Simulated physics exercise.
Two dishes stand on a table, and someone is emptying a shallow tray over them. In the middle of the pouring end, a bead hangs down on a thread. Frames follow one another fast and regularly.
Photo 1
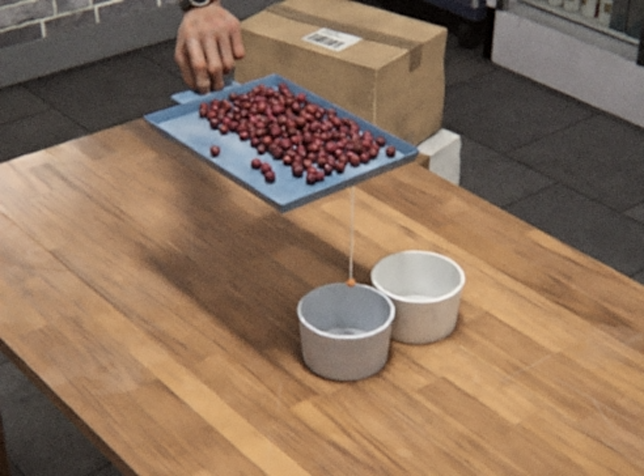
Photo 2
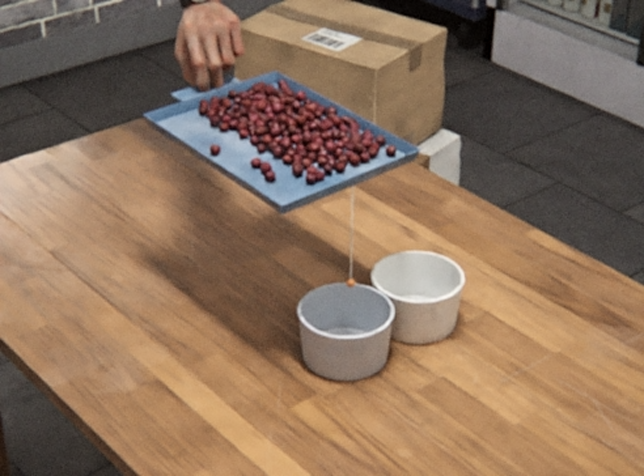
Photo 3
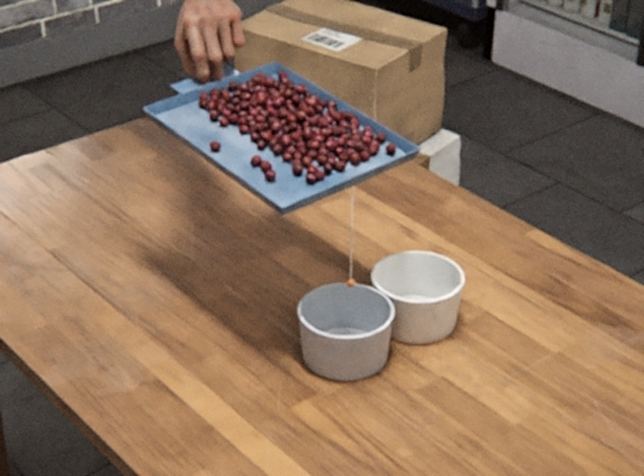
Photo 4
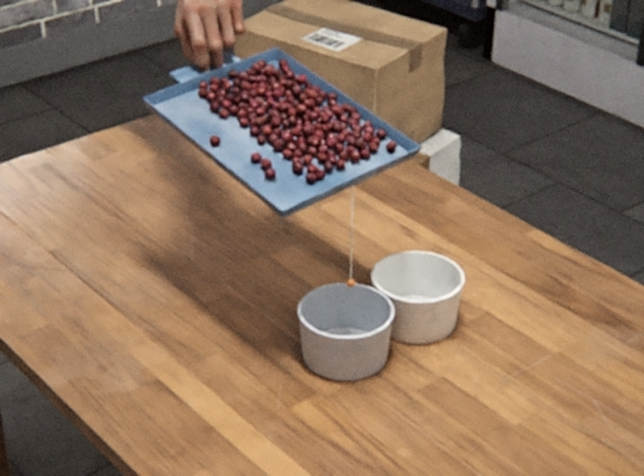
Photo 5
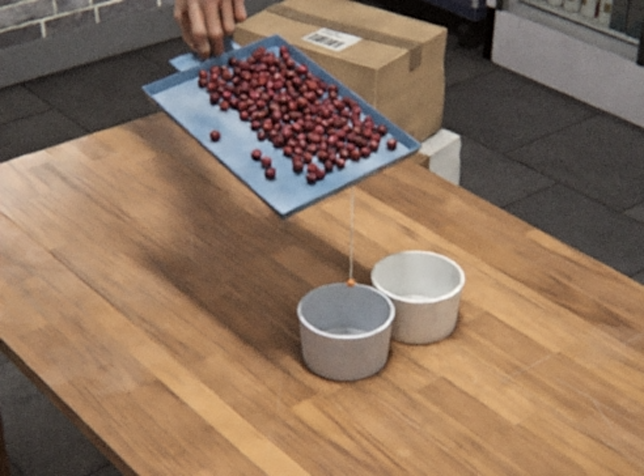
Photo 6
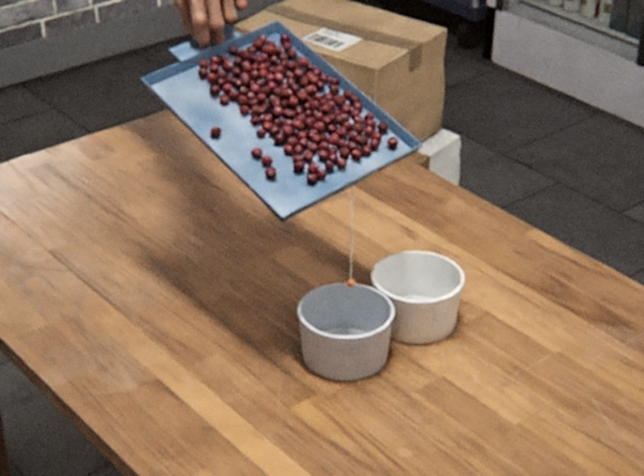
We see a hand holding a blue tray of dark red dried cherries above two pale dishes on a wooden table; the hand gradually raises the tray's back edge, and the tray slants more steeply toward its lower left corner.
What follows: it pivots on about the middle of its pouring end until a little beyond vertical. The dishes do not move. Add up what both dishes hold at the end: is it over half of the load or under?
It comes to under half.
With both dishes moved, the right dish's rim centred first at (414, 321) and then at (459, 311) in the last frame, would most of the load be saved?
Short of half, then Short of half.
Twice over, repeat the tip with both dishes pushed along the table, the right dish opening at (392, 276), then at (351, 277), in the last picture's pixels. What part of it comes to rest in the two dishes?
In turn 40 and 30 in a hundred.
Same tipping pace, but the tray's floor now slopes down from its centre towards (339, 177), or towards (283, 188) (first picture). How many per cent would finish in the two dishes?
Well, 40 percent for one and then 20 percent for the other.
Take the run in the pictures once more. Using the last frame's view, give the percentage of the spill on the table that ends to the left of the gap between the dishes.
It works out at some 90 percent.
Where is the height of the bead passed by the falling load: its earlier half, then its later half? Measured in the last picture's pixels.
For the early half I get (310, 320), and for the late half (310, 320).
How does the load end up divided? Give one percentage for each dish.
The left dish keeps near 30 in a hundred, the right dish near 0 in a hundred.
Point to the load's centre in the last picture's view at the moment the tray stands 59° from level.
About (308, 154).
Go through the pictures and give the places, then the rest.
The first frame shows corners of the pouring end (283, 202) and (415, 150), level; middle of the load (292, 128), dried cherries; left dish (376, 349); right dish (448, 314); bead on its thread (351, 283).
The second frame shows corners of the pouring end (283, 202) and (415, 149), level; middle of the load (292, 126).
The third frame shows corners of the pouring end (283, 204) and (415, 148), tipped barely, lowest at the left corner; middle of the load (292, 122).
The fourth frame shows corners of the pouring end (283, 207) and (415, 146), tipped a little, lowest at the left corner; middle of the load (292, 114).
The fifth frame shows corners of the pouring end (283, 210) and (416, 145), tipped a little, lowest at the left corner; middle of the load (293, 107).
The sixth frame shows corners of the pouring end (283, 212) and (417, 144), tipped clearly, lowest at the left corner; middle of the load (293, 101); left dish (376, 349); right dish (448, 314).
Just after the last frame, tray tipped steeply; the larger part on the tray; just a few in the left dish; just a few outside both; about a tenth in the air.
A moment on, tray tipped right over; about a tenth on the tray; roughly a quarter in the left dish; roughly half outside both; roughly a quarter in the air.
Further on, tray tipped past a quarter turn; roughly a third in the left dish; roughly two thirds outside both.
When it is over, tray tipped past a quarter turn; roughly a third in the left dish; not one in the right dish; roughly two thirds outside both.
